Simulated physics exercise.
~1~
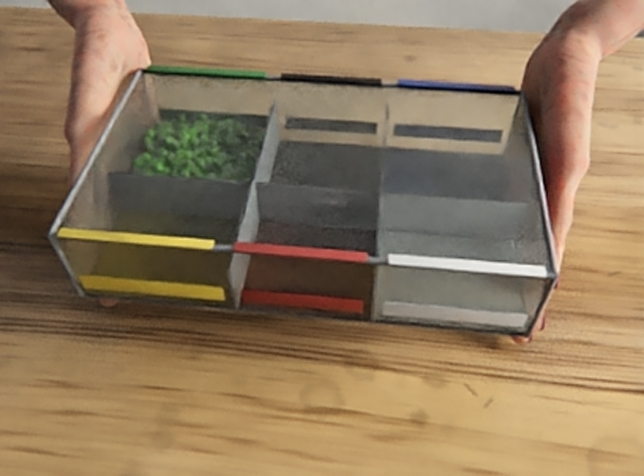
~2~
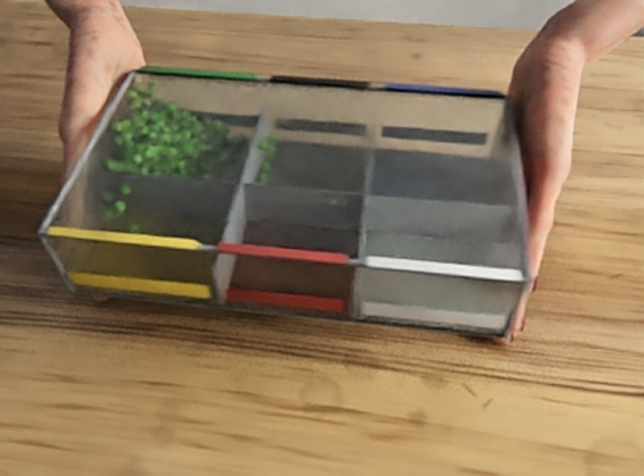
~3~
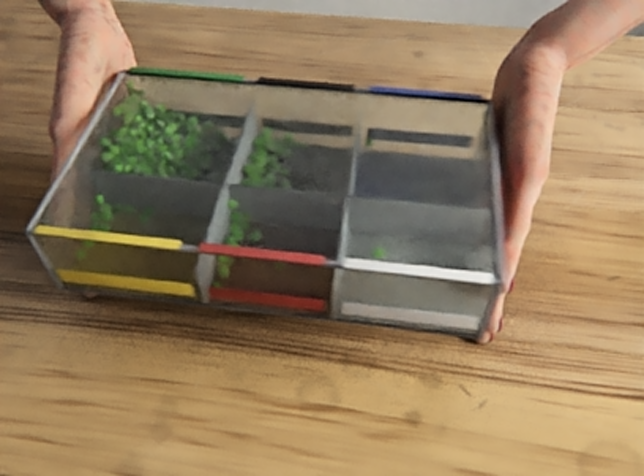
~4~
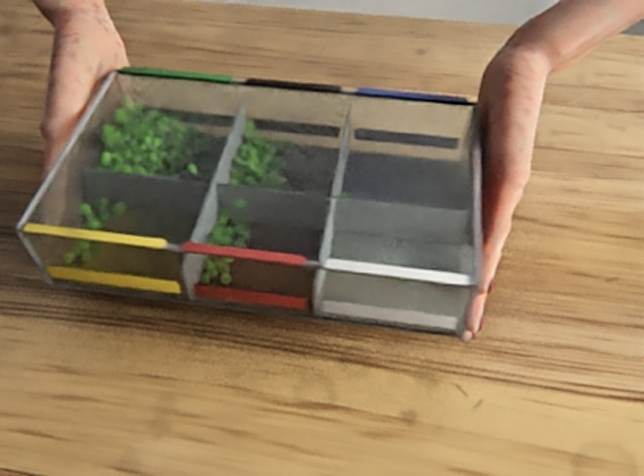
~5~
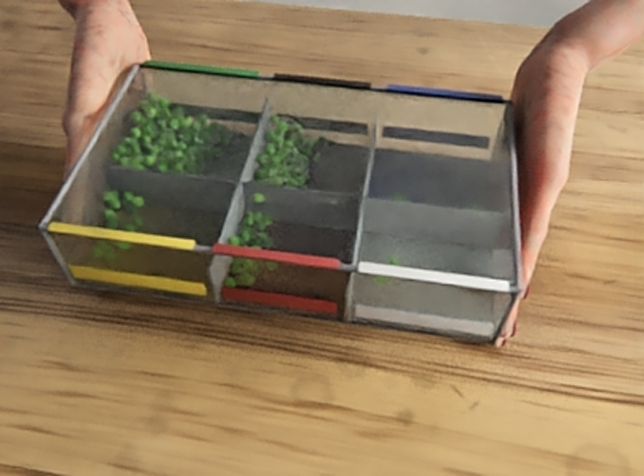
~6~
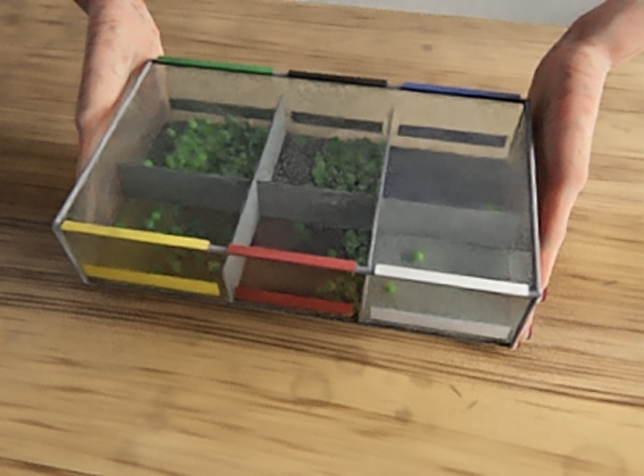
In this clip, two hands hold a clear-lidded box of six colour-marked compartments on a wooden table and shake it left and right, scattering small green pieces from the green compartment into others, until most lie in the green and black sections, with fewer in red and yellow.
